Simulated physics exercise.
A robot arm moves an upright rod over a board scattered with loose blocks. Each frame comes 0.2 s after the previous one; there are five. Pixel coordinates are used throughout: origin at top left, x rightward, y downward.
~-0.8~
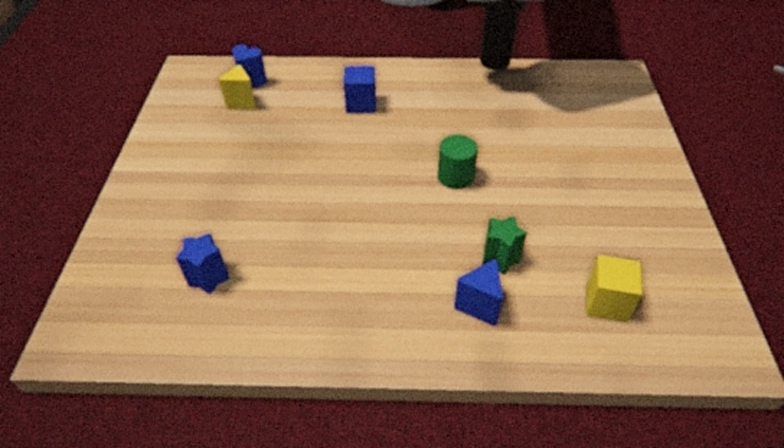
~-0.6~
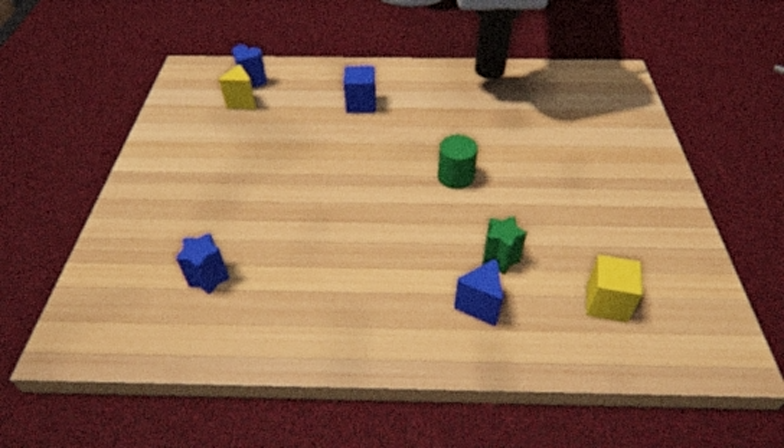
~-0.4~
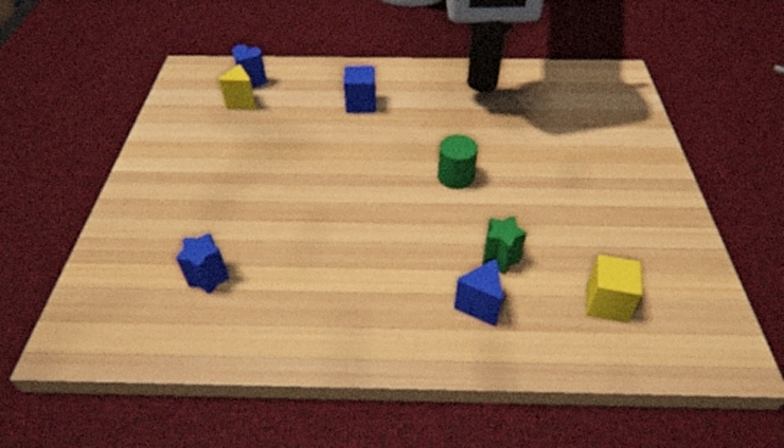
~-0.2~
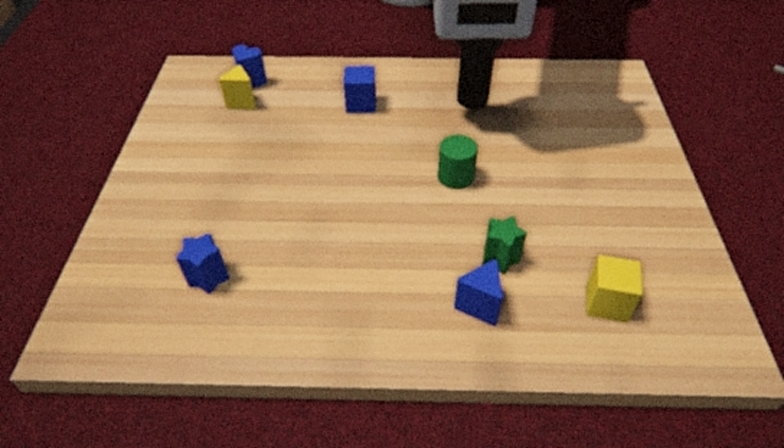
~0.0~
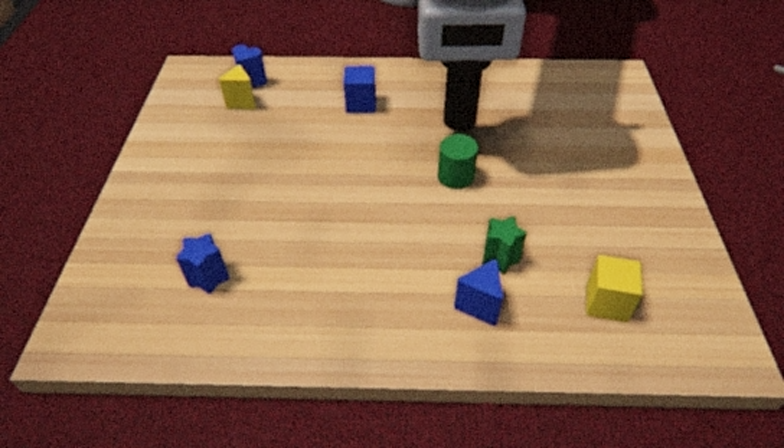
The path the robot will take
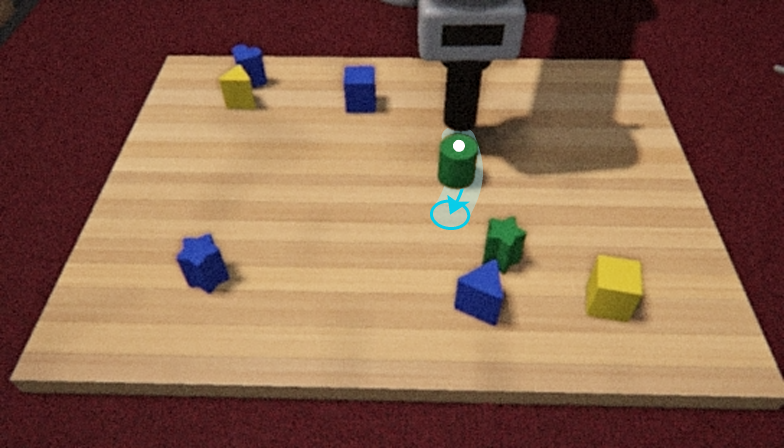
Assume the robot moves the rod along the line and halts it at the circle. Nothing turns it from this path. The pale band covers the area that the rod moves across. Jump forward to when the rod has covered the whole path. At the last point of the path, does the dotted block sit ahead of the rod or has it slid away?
My prediction: In front.
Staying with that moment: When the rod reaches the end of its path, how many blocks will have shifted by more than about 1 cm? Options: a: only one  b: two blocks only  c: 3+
That would be a.
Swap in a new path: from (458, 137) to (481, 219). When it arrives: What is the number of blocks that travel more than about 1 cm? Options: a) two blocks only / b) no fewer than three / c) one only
The answer is c.
The drawn path runs from (458, 137) by way of (465, 161) and (463, 188) to (450, 215); the dot is on the green round block.
The first path, step by step. One third of the way, rod (467, 146); green round block (458, 154).
Two thirds of the way, rod (464, 173); green round block (447, 180).
At the end, rod (452, 199); green round block (427, 206); green star block not moved.
